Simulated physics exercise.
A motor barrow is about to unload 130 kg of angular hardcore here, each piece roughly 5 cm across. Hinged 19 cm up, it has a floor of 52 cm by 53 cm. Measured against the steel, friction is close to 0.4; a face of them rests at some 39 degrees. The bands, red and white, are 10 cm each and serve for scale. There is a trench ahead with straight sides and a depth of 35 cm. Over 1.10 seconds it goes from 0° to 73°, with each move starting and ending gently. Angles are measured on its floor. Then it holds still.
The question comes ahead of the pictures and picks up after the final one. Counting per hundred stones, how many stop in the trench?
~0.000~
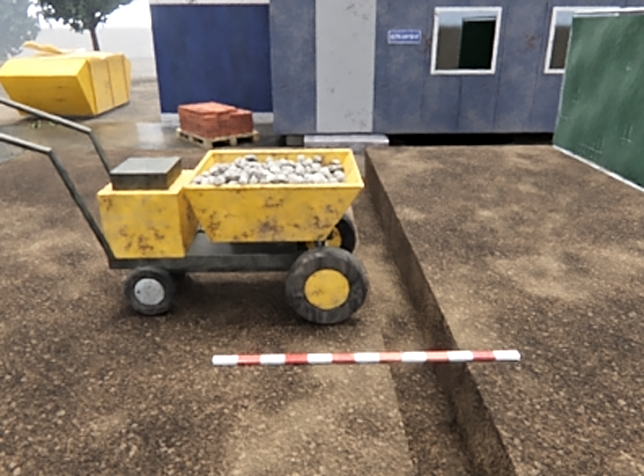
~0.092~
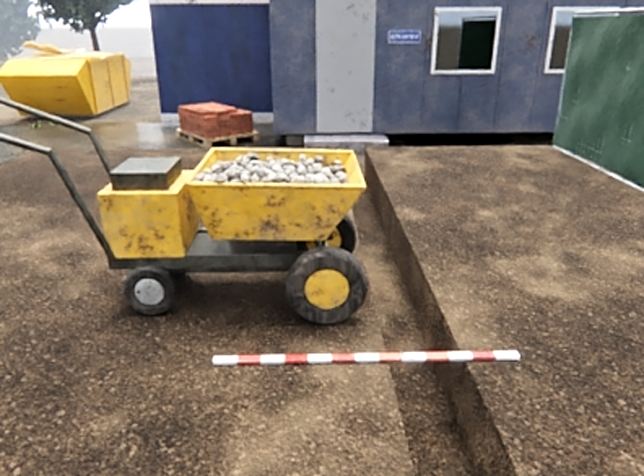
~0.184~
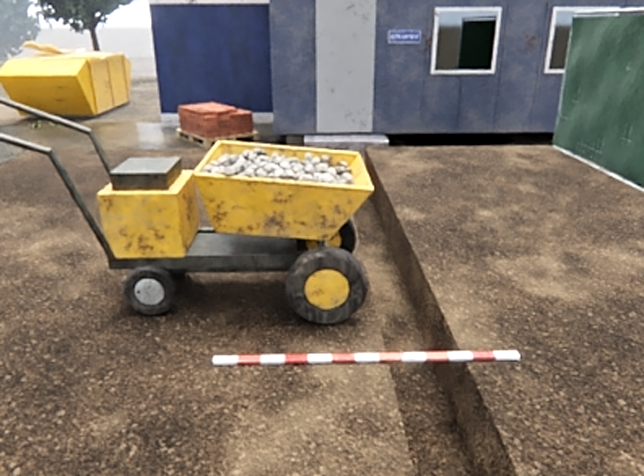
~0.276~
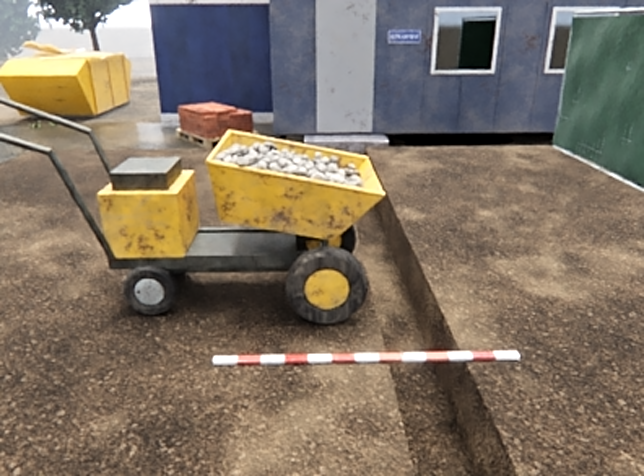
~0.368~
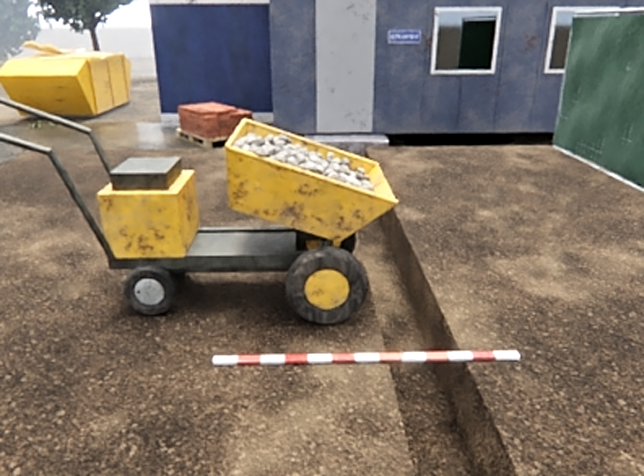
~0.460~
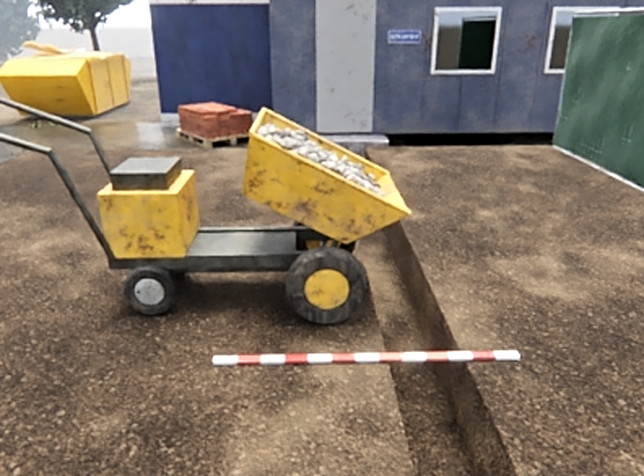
Some 32.
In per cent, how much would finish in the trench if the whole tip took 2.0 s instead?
Then roughly 35 percent.
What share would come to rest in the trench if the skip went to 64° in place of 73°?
Roughly 15%.
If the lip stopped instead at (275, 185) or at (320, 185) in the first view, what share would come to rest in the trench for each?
Result: Close to 70 then close to 65 per cent.
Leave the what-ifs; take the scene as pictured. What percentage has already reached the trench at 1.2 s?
About 0 per cent by then.
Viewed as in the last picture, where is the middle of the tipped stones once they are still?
Near (448, 288).
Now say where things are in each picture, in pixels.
The skip is at 0°, its lip at (362, 186); the top of the load is at (258, 165), in the first picture.
Lip at (365, 187), floor tilted 1°, highest stones at (260, 164); the stones move at 0.2 m/s on average, in the second picture.
Lip at (373, 190), floor tilted 5°, highest stones at (253, 159); the stones move at 0.5 m/s on average, in the third picture.
The skip is at 11°, its lip at (384, 195); the top of the load is at (257, 150); the stones move at 0.6 m/s on average, in the fourth picture.
The skip is at 19°, its lip at (397, 203); the top of the load is at (253, 142); the stones move at 0.7 m/s on average, in the fifth picture.
Lip at (409, 214), floor tilted 28°, highest stones at (267, 131); the stones move at 0.8 m/s on average, in the sixth picture.
After 0.8 s the floor is at 61°; 100 % in the skip; the foremost stones are at (431, 238).
After 1.2 s the floor is at 73°; 73 % in the skip, 2 % in the trench, 26 % past the trench; the foremost stones are at (505, 283).
After 1.5 s the floor is at 73°; 48 % in the skip, 7 % in the trench, 45 % past the trench; the foremost stones are at (572, 283).
After 3.5 s the floor is at 73°; 24 % in the skip, 32 % in the trench, 44 % past the trench; the foremost stones are at (586, 282).
